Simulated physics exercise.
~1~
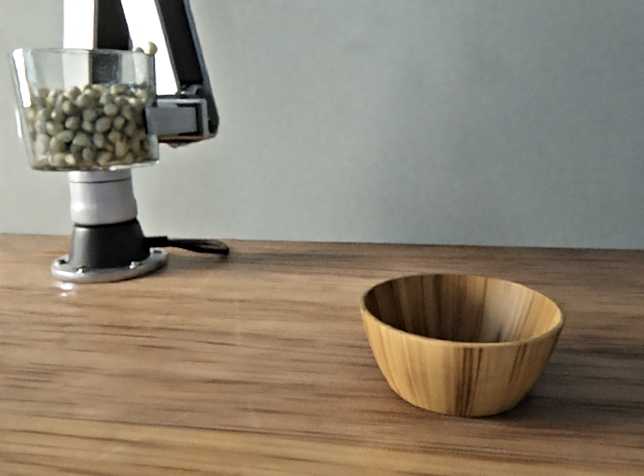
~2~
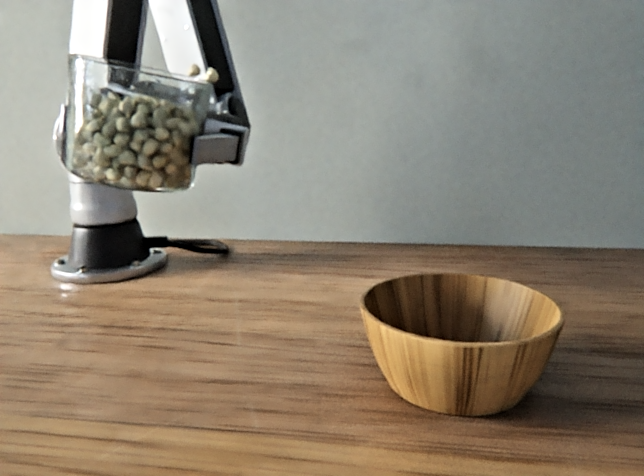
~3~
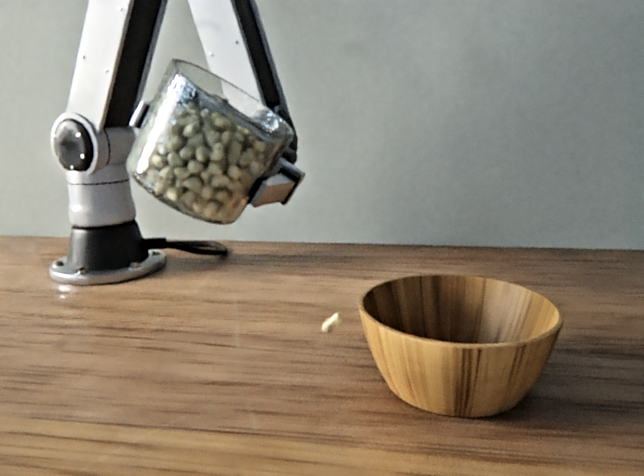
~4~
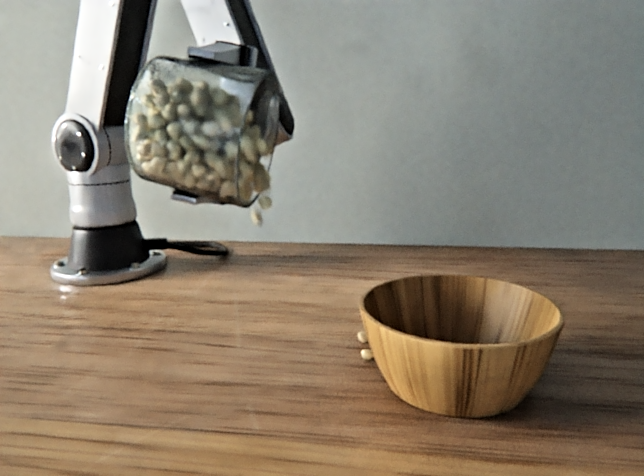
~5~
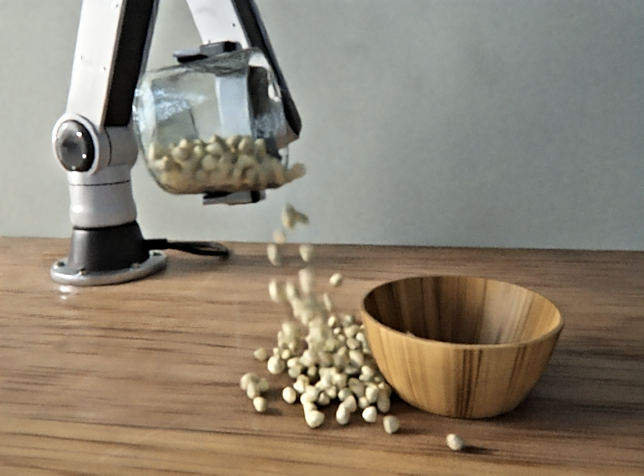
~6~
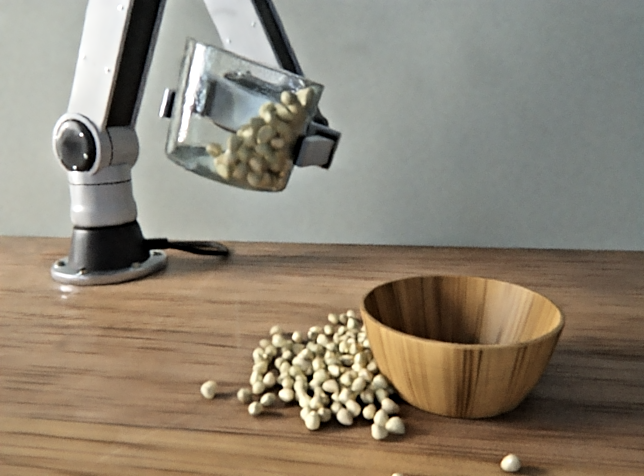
A robot arm tips a clear cup, spilling many beans beside a wooden bowl, then tilts it back.
